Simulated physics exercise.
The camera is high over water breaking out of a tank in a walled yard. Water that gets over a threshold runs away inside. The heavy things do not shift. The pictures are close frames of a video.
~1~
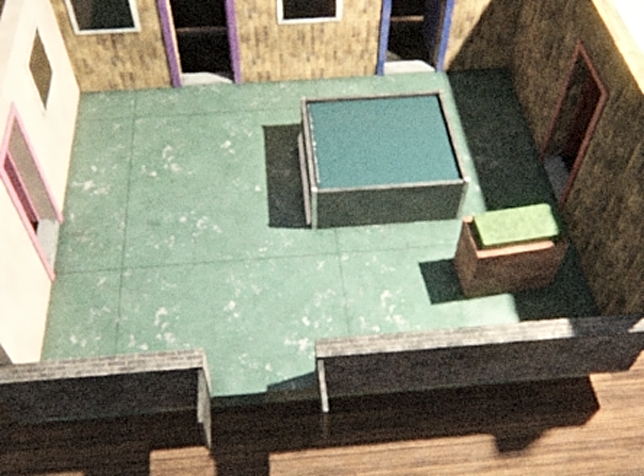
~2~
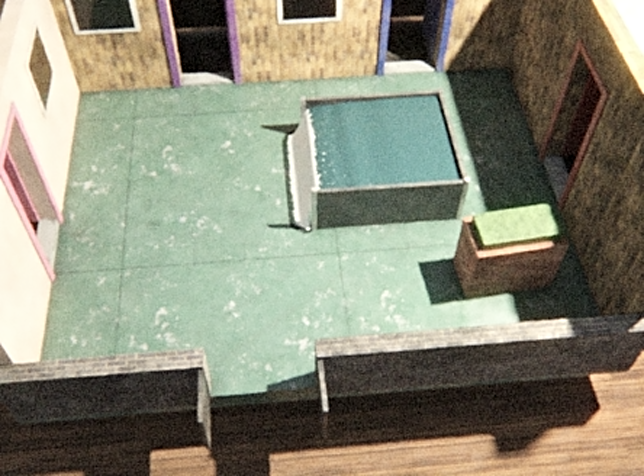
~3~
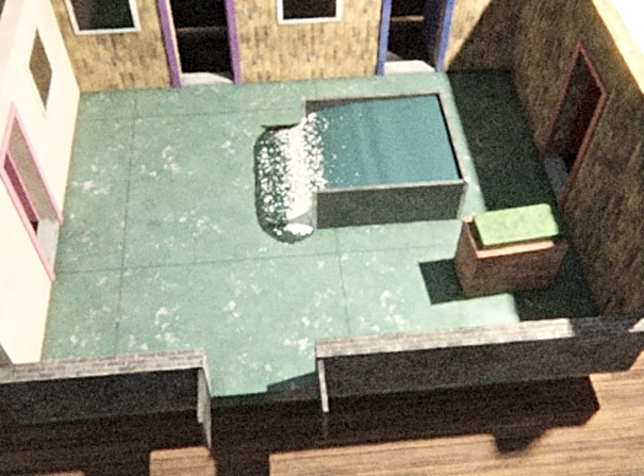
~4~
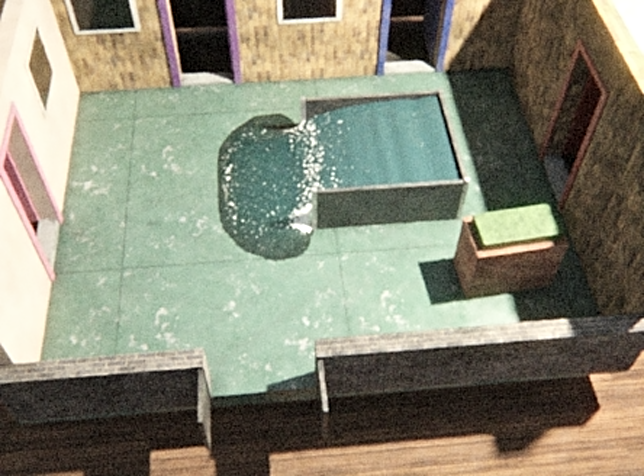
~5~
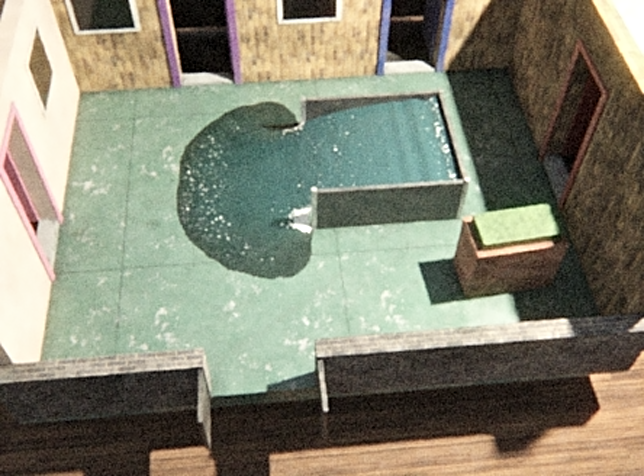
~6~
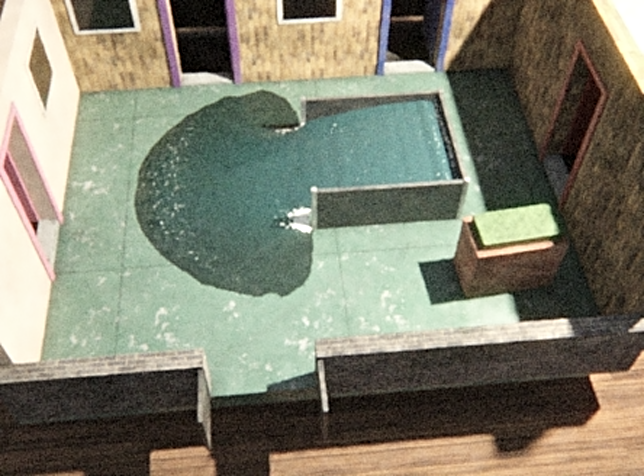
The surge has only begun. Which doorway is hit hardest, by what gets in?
Most goes in at the pink door.
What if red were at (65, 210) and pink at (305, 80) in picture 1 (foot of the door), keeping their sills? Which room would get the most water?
I say the red one.
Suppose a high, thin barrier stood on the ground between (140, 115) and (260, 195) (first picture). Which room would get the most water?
The purple door.
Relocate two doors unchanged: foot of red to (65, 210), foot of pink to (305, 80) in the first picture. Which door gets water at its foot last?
Last comes the door marked blue.
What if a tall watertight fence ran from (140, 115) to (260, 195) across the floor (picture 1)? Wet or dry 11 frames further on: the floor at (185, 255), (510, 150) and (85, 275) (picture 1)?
In turn: Wet, free of water, flooded.
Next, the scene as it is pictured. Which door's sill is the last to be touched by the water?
The one in red.
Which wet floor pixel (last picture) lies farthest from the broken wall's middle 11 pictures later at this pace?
At about (36, 393).
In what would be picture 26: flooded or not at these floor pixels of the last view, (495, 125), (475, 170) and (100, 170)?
In turn: Free of water, clear, under water.
A moment on, water covers 45 % of the floor; purple door wet at the sill, nothing in, red door not reached, blue door not reached, pink door a trickle in.
Next, water covers 50 % of the floor; purple door a trickle in, red door not reached, blue door not reached, pink door some in.
Then, water covers 50 % of the floor; purple door some in, red door not reached, blue door not reached, pink door a lot in.
Later, water covers 85 % of the floor; purple door some in, red door not reached, blue door wet at the sill, nothing in, pink door a lot in.
In the end, water covers 100 % of the floor; purple door some in, red door wet at the sill, nothing in, blue door wet at the sill, nothing in, pink door a lot in; the pink door has let in the most.
